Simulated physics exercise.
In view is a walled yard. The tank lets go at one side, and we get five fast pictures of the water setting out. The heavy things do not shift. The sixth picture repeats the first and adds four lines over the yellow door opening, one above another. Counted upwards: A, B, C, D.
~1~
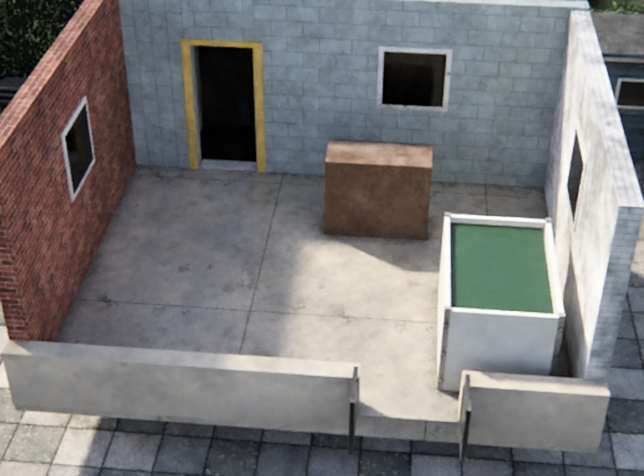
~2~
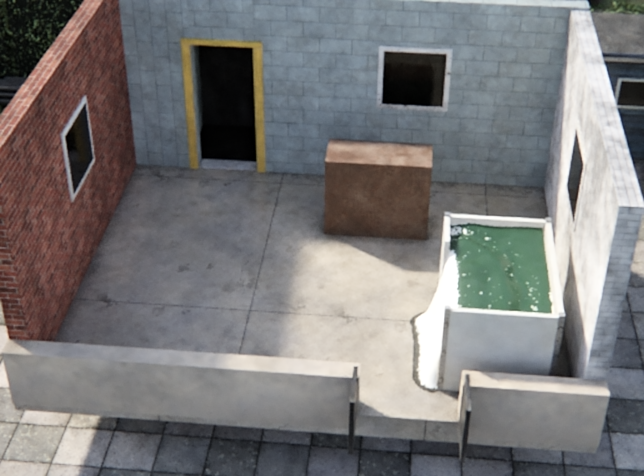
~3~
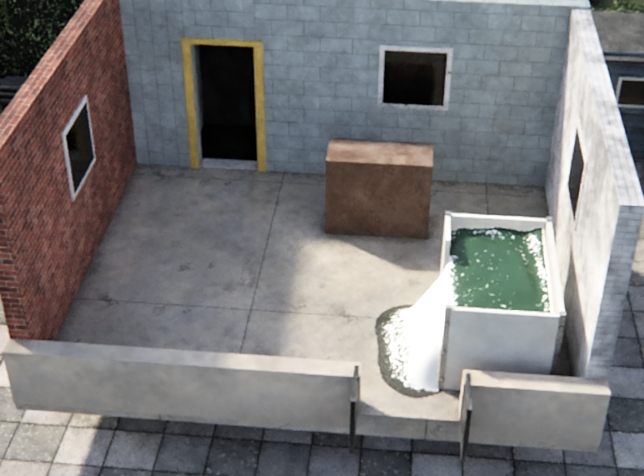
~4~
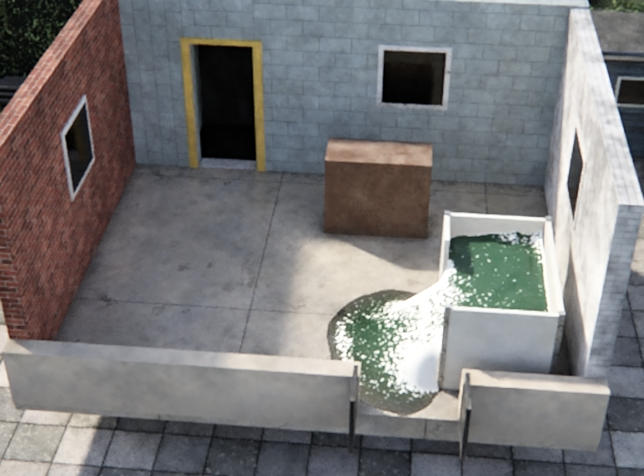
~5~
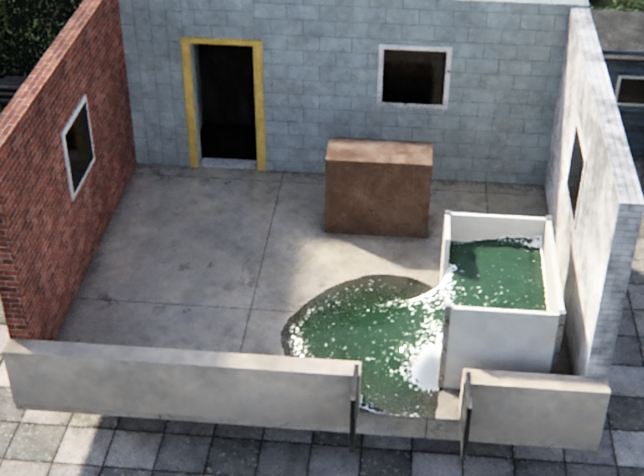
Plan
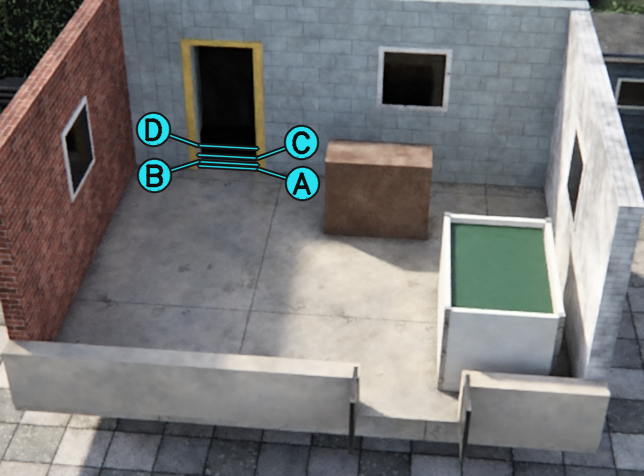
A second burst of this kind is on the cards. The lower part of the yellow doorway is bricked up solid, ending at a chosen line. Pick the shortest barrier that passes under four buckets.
It is C.
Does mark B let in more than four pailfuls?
Yes.
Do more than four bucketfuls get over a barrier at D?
No, not at all.
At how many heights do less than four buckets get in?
Two of them.
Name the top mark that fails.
That would be B.
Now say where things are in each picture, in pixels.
In the first frame, water in the tank at rest, its middle at (500, 268); foot of the yellow doorway at (228, 170); open gate at (412, 363).
In the second frame, front seen at (424, 315), 1 % of the ground wet.
In the third frame, front seen at (386, 317), 4 % of the ground wet.
In the fourth frame, front seen at (335, 326), 8 % of the ground wet.
In the fifth frame, front seen at (291, 326), 14 % of the ground wet.
On the marked copy, A at (228, 167); B at (228, 163); C at (227, 156); D at (227, 147); from the bottom up A, B, C, D.
For mark A, dozens of bucketfuls pour in.
For mark B, about 10 bucketfuls get in.
For mark C, a bucket or two gets in.
For mark D, nothing gets over.
